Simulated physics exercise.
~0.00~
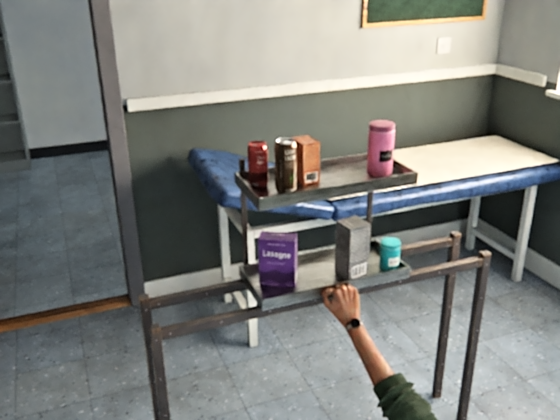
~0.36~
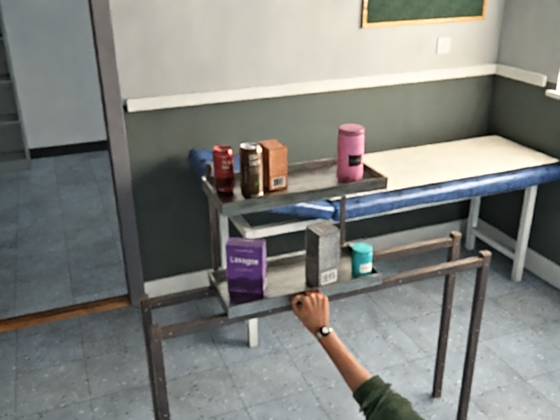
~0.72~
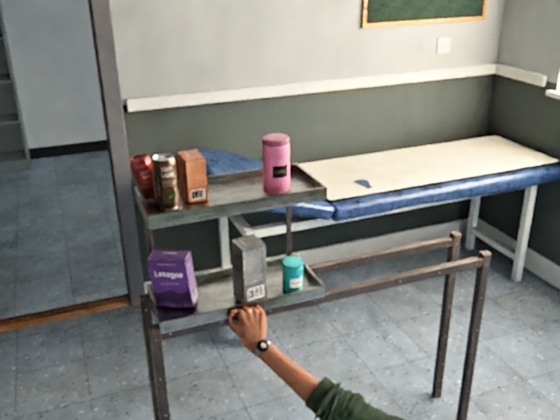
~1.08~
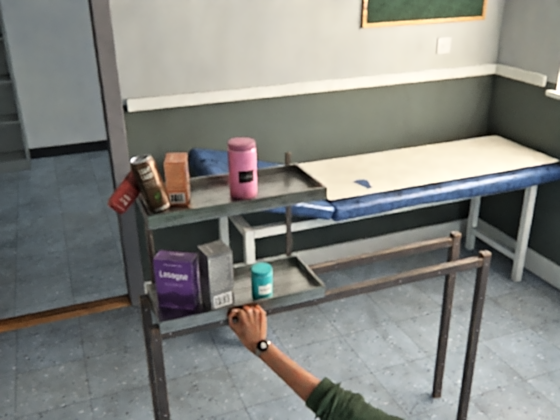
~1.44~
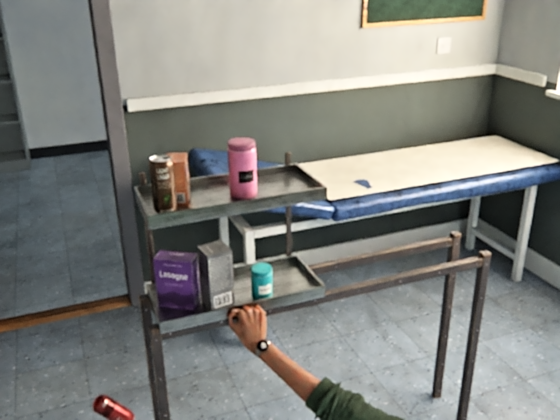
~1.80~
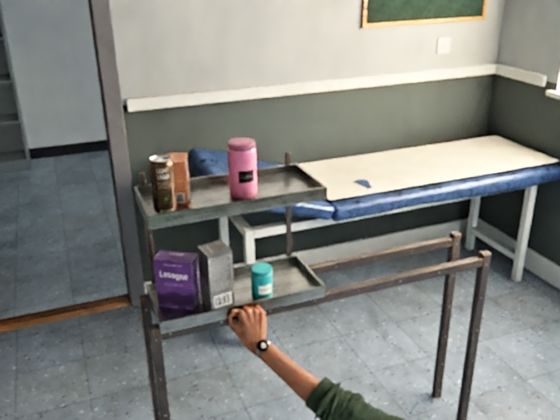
Exam room, a hand sliding a two-tier tray left to a stop, a red can tumbling off and out of view.
